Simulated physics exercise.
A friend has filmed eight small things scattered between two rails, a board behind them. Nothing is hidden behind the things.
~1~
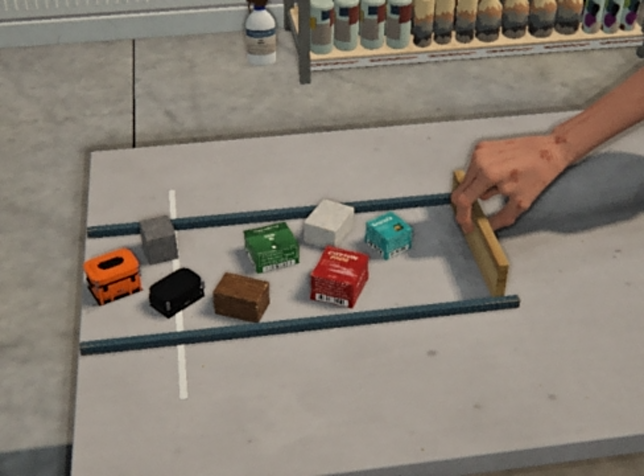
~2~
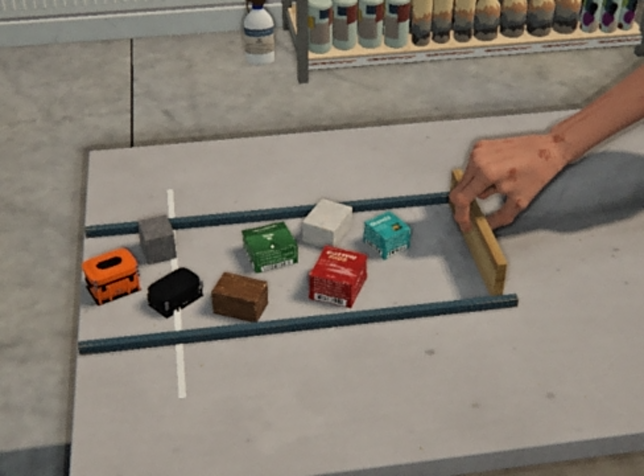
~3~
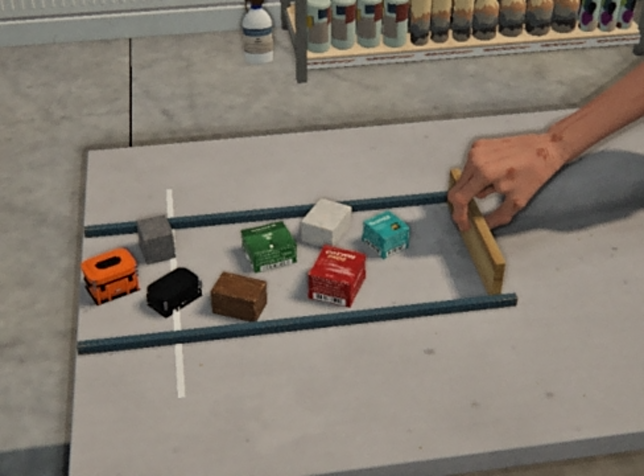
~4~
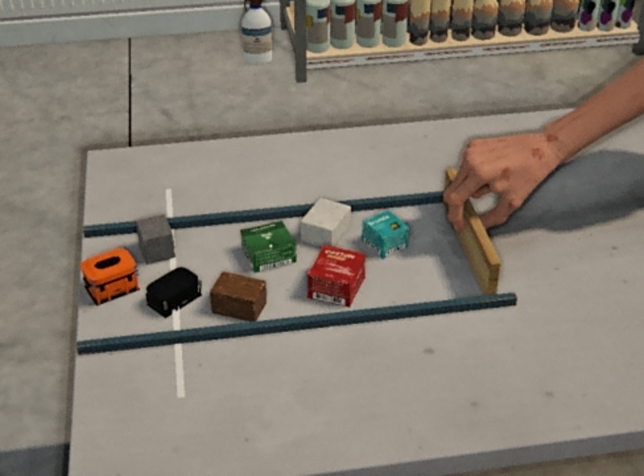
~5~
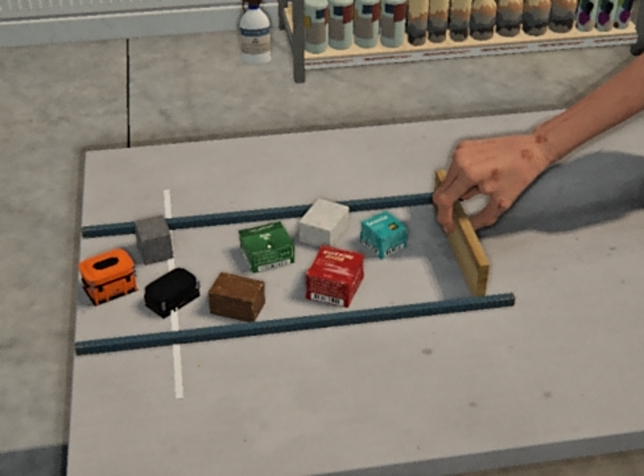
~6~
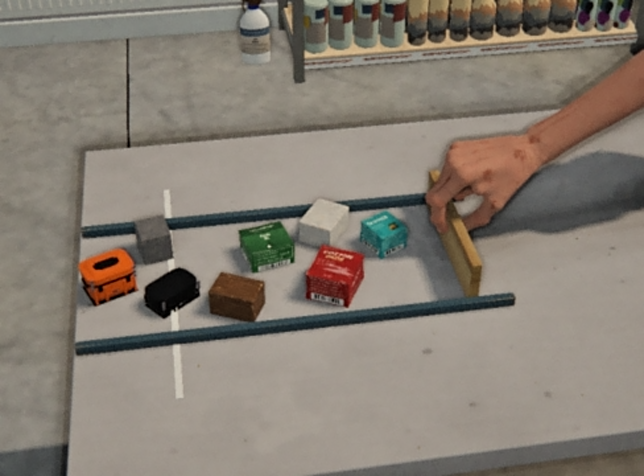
A wooden board, held by a hand, slid slightly left between two dark rails toward eight small boxes and blocks, which stayed scattered in place, some near a white line.
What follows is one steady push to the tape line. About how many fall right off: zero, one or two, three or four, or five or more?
The number that fall off is one or two.
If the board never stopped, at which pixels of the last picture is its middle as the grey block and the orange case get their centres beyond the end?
At (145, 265) for the grey block; at (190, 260) for the orange case.
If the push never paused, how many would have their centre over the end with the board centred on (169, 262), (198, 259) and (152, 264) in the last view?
In that order 2, 0 and 2.
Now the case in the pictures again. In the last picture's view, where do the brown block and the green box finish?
The brown block at (101, 322), the green box at (107, 271).
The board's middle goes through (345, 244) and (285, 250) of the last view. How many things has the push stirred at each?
First 3, then 5.
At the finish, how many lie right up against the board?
That makes 3.
A little later, none off yet; orange case at rest near (108, 276); grey block at rest near (154, 240); black case at rest near (172, 293).
Next, none off yet; orange case at rest near (108, 276); grey block at rest near (154, 240); black case moving near (165, 291).
When it is over, the number that fall off is one or two; down, black case and orange case.
